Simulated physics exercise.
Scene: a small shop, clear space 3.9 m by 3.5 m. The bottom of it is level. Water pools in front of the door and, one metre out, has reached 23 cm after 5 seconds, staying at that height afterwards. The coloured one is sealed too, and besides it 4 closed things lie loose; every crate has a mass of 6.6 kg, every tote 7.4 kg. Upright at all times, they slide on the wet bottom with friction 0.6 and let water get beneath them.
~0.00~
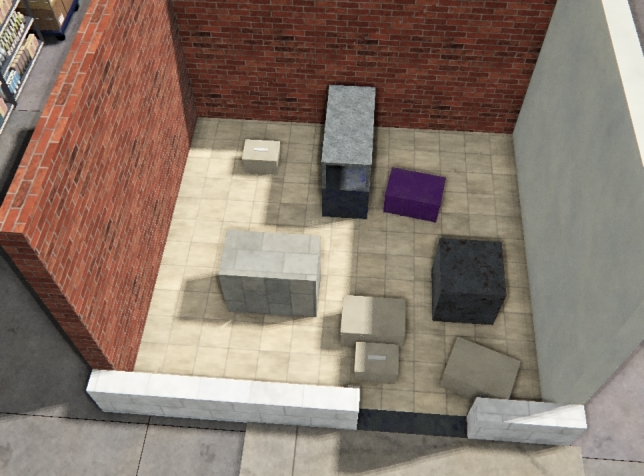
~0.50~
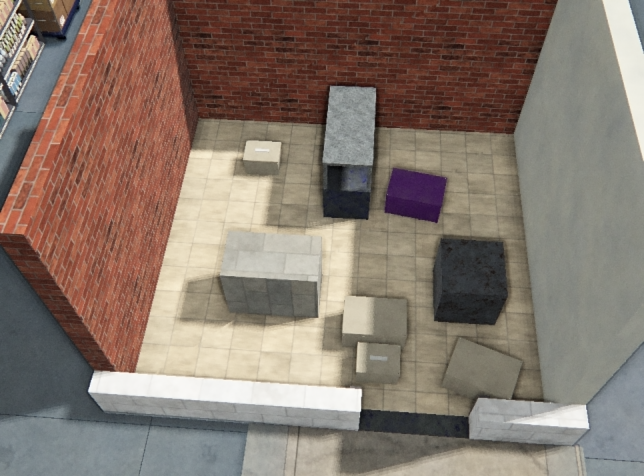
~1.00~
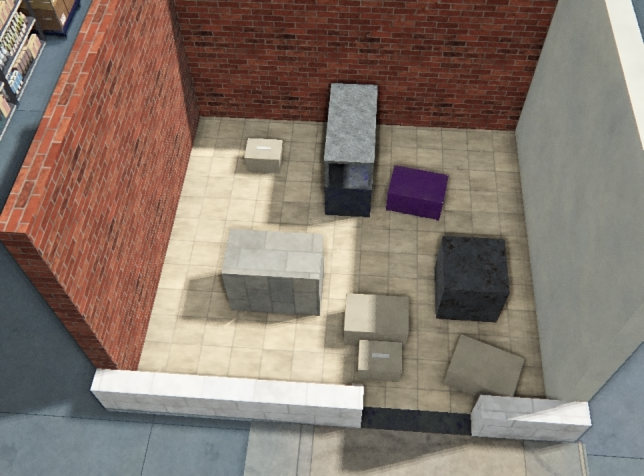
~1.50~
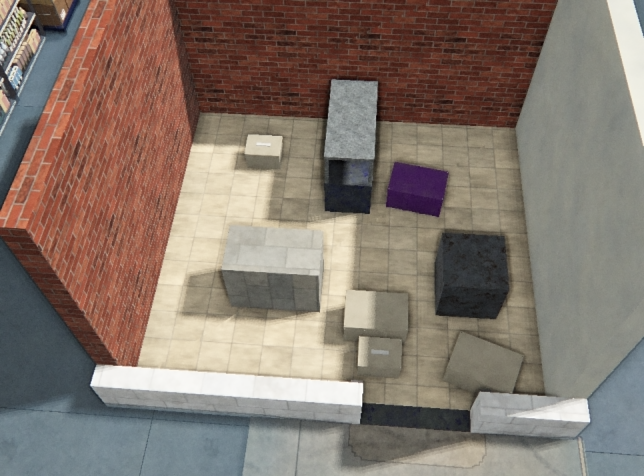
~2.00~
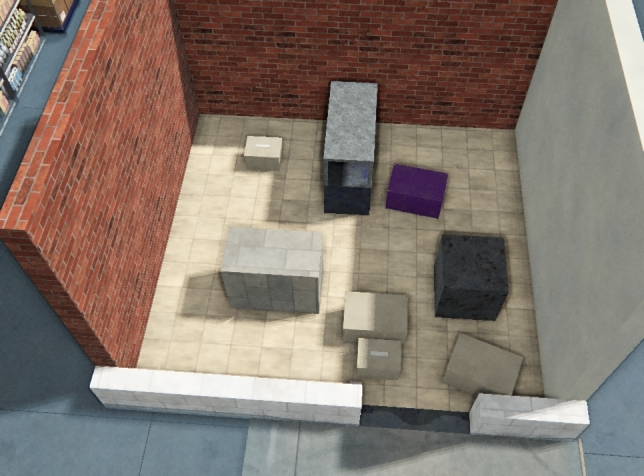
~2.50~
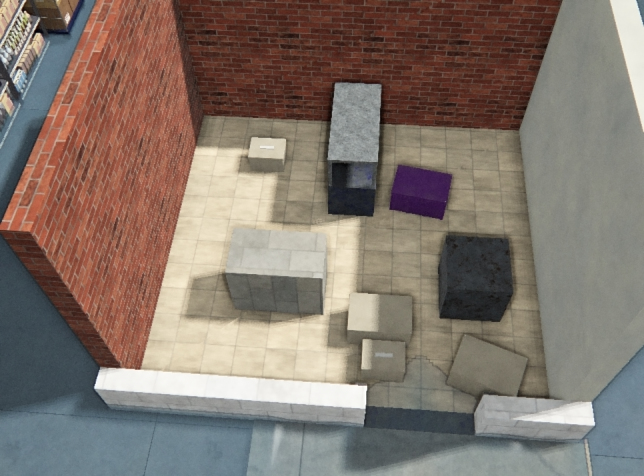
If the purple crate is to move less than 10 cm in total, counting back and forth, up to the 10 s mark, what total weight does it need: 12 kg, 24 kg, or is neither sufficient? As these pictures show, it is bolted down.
Neither weight is sufficient.
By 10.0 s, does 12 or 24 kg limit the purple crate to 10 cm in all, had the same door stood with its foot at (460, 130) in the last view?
The answer is that neither mass suffices.
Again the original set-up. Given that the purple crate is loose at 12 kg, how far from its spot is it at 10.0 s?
40 cm.
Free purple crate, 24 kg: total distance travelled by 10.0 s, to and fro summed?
Total path: Around 50 cm.
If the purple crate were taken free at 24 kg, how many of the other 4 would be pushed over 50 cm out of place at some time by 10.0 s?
I count 2 of them.
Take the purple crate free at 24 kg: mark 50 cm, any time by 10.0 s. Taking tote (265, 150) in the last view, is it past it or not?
It is less.
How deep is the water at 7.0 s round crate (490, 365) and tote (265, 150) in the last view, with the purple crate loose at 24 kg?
First about 10 cm, second about 1 cm.
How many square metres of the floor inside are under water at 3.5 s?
About 1.5 m2 is covered.
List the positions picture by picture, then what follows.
The first picture shows the purple crate at (416, 186), on the bottom; 0.0 m2 under water; 0 of 5 have shifted.
The second picture shows the purple crate at (417, 186) rests on the ground; 0.0 m2 under water; 0 of 5 have shifted.
The third picture shows the purple crate at (418, 184) rests on the ground; 0.0 m2 under water; 0 of 5 have shifted.
The fourth picture shows the purple crate at (418, 181), on the bottom; water covers 0.0 m2; 0 of 5 have shifted.
The fifth picture shows the purple crate at (418, 182) rests on the ground; 0.0 m2 under water; 0 of 5 have shifted.
The sixth picture shows the purple crate at (422, 183), on the bottom; 0.3 m2 under water; 0 of 5 have shifted.
After 3.5 s the purple crate would be 0 cm from its start with 12 kg and 0 cm from its start with 24 kg; 0 cm of water round it then.
After 4.5 s the purple crate would be 0 cm from its start with 12 kg and 0 cm from its start with 24 kg; 3 cm of water round it then.
After 7.0 s the purple crate would be 94 cm from its start with 12 kg and 15 cm from its start with 24 kg; 6 cm of water round it then.
After 10.0 s the purple crate would be 36 cm from its start with 12 kg and 47 cm from its start with 24 kg; 12 cm of water round it then.
